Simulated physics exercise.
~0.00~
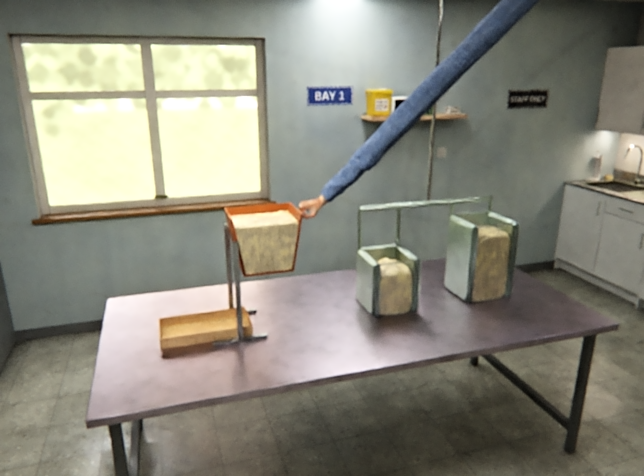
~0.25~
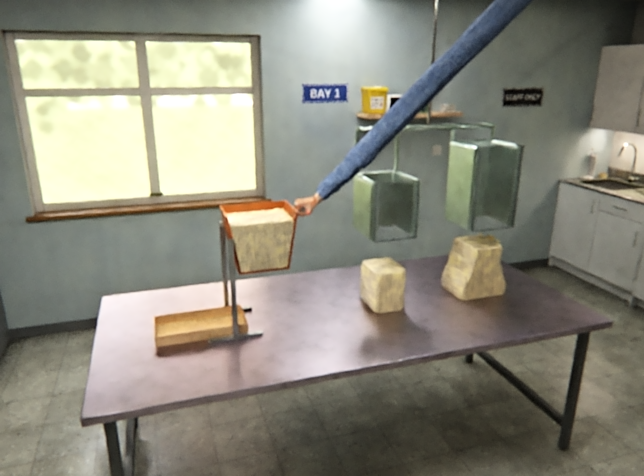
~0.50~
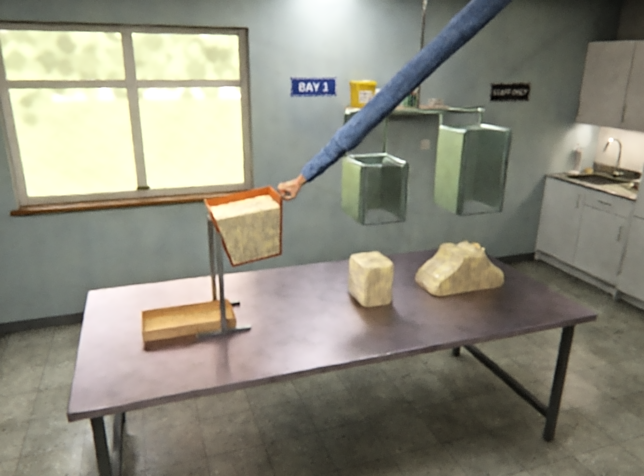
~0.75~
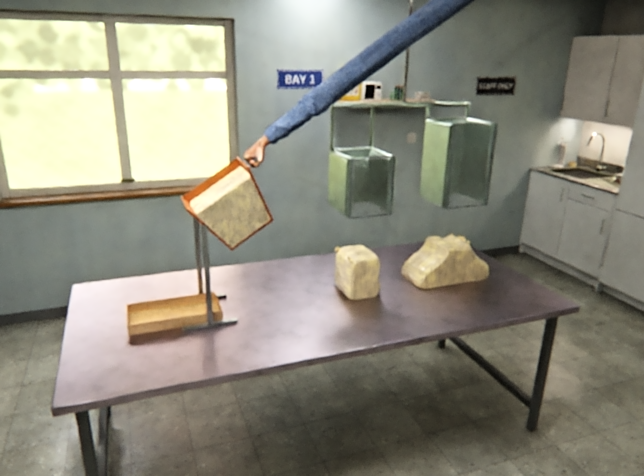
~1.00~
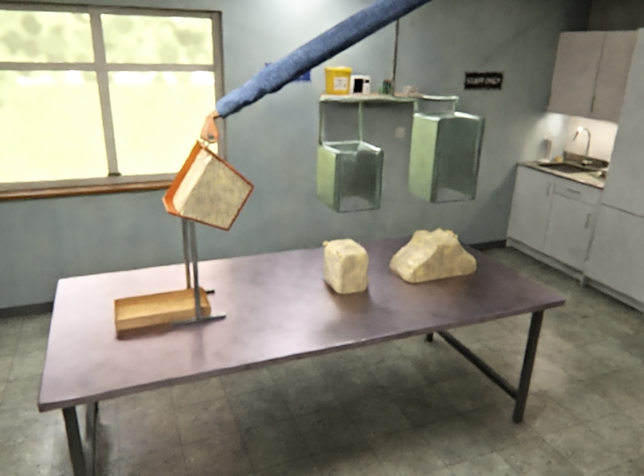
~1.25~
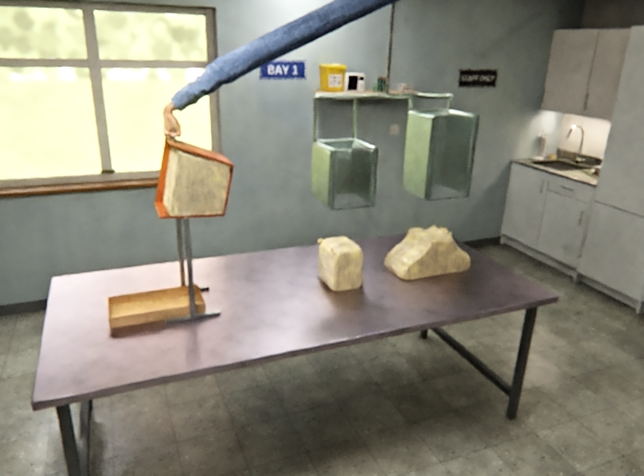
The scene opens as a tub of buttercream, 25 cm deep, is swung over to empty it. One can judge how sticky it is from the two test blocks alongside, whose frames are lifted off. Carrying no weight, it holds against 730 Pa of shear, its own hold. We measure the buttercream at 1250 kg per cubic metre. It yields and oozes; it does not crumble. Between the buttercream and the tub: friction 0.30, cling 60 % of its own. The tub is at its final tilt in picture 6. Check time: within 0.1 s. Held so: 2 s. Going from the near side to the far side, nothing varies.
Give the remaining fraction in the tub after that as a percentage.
Close to 100 per cent.
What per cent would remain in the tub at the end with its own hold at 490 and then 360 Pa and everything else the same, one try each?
In turn about 60 %, 50 %.
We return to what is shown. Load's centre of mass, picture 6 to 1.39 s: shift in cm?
Something like 1 cm, give or take.
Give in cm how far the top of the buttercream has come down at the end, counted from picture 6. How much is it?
2 cm.
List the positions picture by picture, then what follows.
Handle-side rim at (301, 214), tilt 0 degrees; highest point of the buttercream at (289, 223); test blocks 22 cm, 35 cm high (left to right), in the first frame.
Handle-side rim at (296, 212), tilt 0 degrees; highest point of the buttercream at (285, 221); test blocks 22 cm, 29 cm high (left to right), in the second frame.
Handle-side rim at (280, 197), tilt 8 degrees; highest point of the buttercream at (275, 207); test blocks 21 cm, 21 cm high (left to right), in the third frame.
Handle-side rim at (247, 168), tilt 32 degrees; highest point of the buttercream at (247, 178); test blocks 21 cm, 21 cm high (left to right), in the fourth frame.
Handle-side rim at (205, 149), tilt 57 degrees; highest point of the buttercream at (214, 158); test blocks 21 cm, 21 cm high (left to right), in the fifth frame.
Handle-side rim at (171, 146), tilt 77 degrees; highest point of the buttercream at (183, 153); test blocks 21 cm, 21 cm high (left to right), in the sixth frame.
By 1.39 s, the tub is at 77 degrees and holds 100 %.
By 1.56 s, the tub is at 77 degrees and holds 100 %.
By 1.73 s, the tub is at 77 degrees and holds 100 %.
By 1.90 s, the tub is at 77 degrees and holds 100 %.
By 3.25 s, at the end, the tub is at 77 degrees and holds 100 %.
